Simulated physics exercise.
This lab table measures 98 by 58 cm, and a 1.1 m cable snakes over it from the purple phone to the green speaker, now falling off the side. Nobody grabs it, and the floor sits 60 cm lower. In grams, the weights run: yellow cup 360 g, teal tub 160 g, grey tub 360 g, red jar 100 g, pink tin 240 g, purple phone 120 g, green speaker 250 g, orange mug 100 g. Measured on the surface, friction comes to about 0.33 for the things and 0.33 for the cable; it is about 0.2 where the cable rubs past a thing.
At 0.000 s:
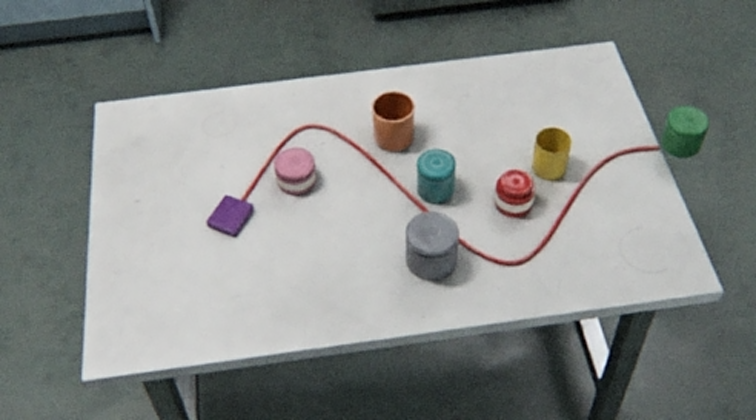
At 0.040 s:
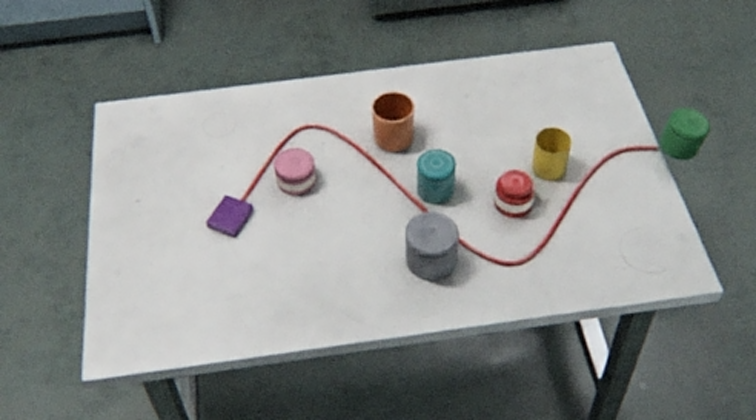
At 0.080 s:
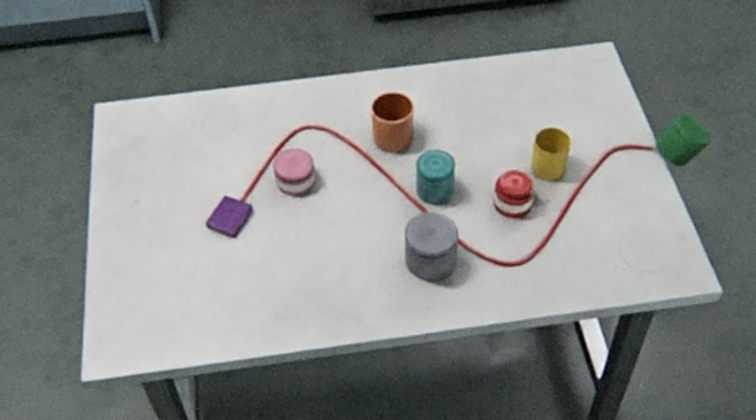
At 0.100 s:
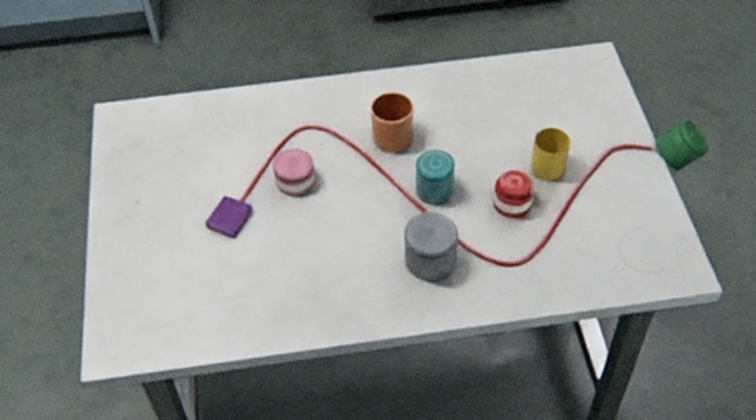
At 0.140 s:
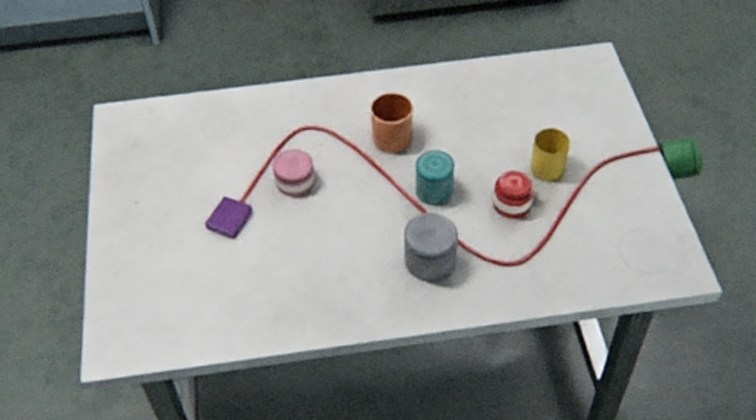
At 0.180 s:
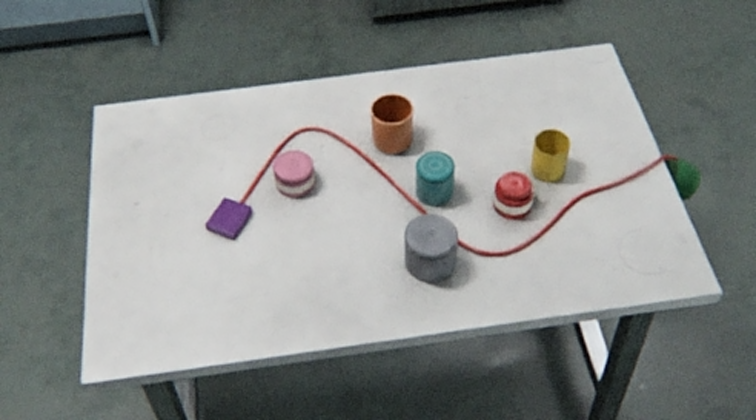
Green cylinder tilting and slipping down over the right edge of a white table, drawing the red cable's near end after it.
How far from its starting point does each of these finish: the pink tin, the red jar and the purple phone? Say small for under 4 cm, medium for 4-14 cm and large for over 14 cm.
In order: The pink tin is medium, the red jar is medium, the purple phone is large.
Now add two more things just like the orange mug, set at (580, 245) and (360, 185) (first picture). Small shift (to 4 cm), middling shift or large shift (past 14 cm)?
In order they come out low and mid-range.
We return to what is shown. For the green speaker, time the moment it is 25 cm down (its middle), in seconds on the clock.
Answer: 0.30 s on the clock.
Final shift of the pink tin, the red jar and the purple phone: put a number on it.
About: Pink tin 8 cm, red jar 10 cm, purple phone 30 cm.
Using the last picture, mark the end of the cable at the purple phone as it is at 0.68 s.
Somewhere about (419, 178) in the final view.
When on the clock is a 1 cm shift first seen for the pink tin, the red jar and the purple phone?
The pink tin goes at about 0.34 s, the red jar at about 0.32 s and the purple phone at about 0.34 s.
At 0.4 s, the cable's tail end at (291, 181); purple phone 9 cm off its start, red jar 8 cm off its start, pink tin 6 cm off its start.
At 0.7 s, the cable's tail end at (419, 178); purple phone 30 cm off its start, red jar 10 cm off its start, pink tin 8 cm off its start.
At 0.9 s, the cable's tail end at (420, 179); purple phone 31 cm off its start at (404, 164), red jar 10 cm off its start at (510, 138), pink tin 8 cm off its start at (308, 197).
At 1.2 s, the cable's tail end at (420, 179); purple phone 31 cm off its start, red jar 10 cm off its start, pink tin 8 cm off its start.
At 2.4 s, the cable's tail end at (420, 179); purple phone 31 cm off its start at (404, 164), red jar 10 cm off its start at (510, 138), pink tin 8 cm off its start at (308, 198), green speaker over the edge.
